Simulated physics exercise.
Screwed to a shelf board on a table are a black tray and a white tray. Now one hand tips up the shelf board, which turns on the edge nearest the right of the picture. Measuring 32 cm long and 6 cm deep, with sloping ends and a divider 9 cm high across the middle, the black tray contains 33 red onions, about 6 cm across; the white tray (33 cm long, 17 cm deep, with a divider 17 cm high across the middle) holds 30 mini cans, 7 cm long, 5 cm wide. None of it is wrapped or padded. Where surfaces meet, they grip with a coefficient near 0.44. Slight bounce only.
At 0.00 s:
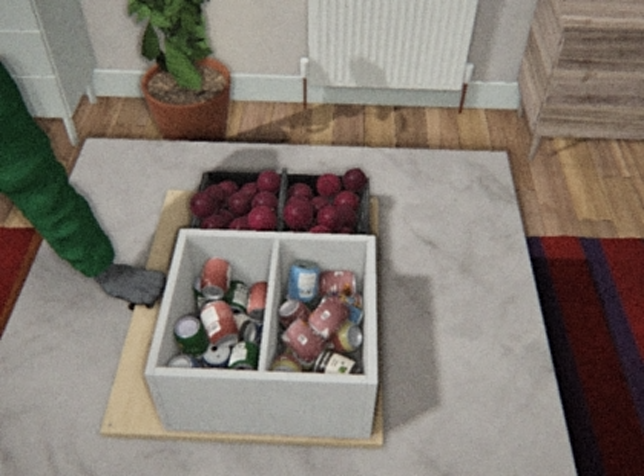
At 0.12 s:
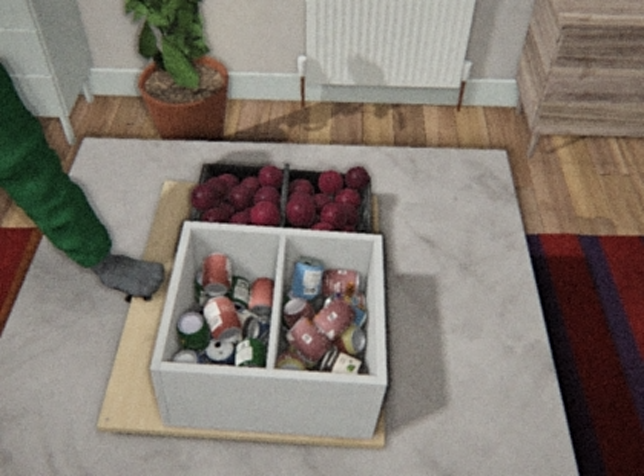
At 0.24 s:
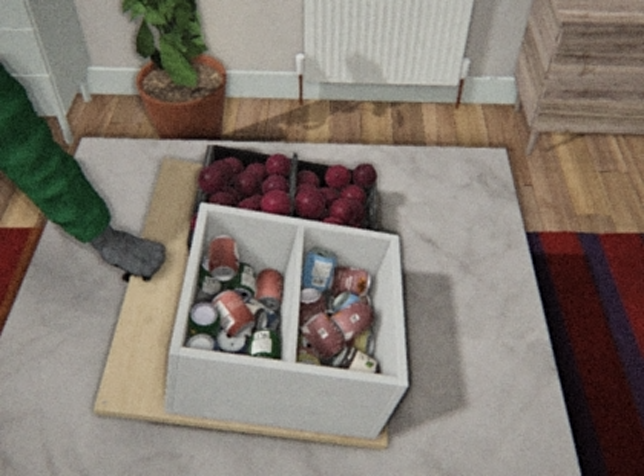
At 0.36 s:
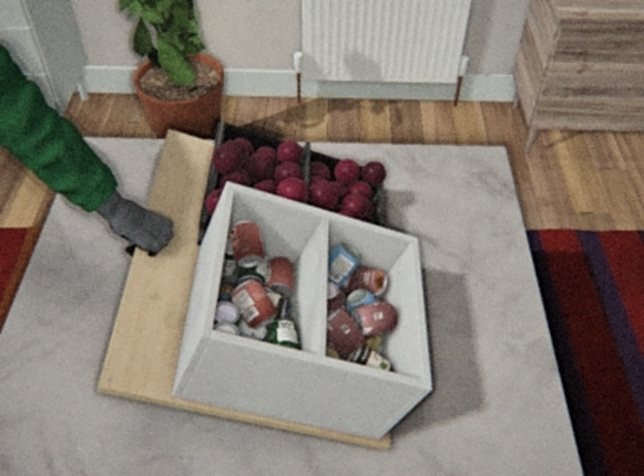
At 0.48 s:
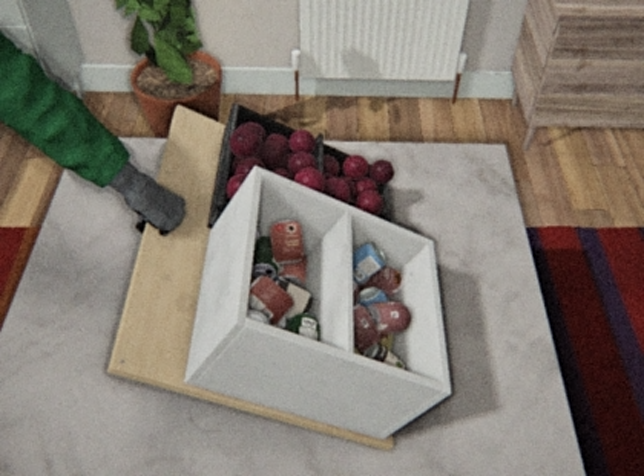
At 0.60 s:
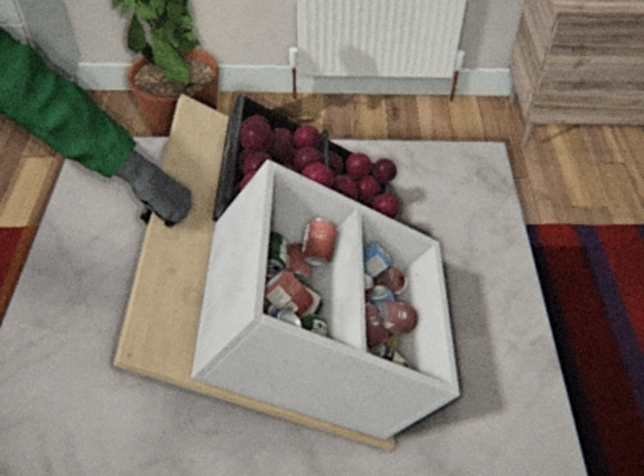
On a marble-topped table, a gloved hand in a green sleeve steadily tilted a wooden board up from the left, tipping the attached trays of dark red balls and small cans toward the right.
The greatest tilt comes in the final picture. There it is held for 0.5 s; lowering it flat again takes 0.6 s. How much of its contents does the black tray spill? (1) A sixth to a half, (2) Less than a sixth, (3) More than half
The answer is 2.
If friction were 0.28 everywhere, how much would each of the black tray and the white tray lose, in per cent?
Black tray 10, white tray 0 per cent.
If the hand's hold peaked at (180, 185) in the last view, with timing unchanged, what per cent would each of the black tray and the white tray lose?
Black tray 10%, white tray 0%.
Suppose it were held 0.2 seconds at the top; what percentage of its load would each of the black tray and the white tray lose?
Black tray: 0%, white tray: 0%.
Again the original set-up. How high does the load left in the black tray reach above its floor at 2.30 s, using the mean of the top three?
Roughly 12 centimetres.
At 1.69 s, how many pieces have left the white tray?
White tray: Roughly 0 out by then.
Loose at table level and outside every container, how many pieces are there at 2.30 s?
Some 1 in number.
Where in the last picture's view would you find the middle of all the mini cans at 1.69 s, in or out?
Centre: Around (292, 350) px.
After 0.87 s, tilt 33°; 1 of 33 out of the black tray and 0 of 30 out of the white tray.
After 1.21 s, tilt 30°; 1 of 33 out of the black tray and 0 of 30 out of the white tray.
After 1.69 s, tilt 0°; 1 of 33 out of the black tray and 0 of 30 out of the white tray.
Final count (at 2.30 s), 1 of 33 out of the black tray and 0 of 30 out of the white tray. Asked share, 1 of 33, 3 per cent.
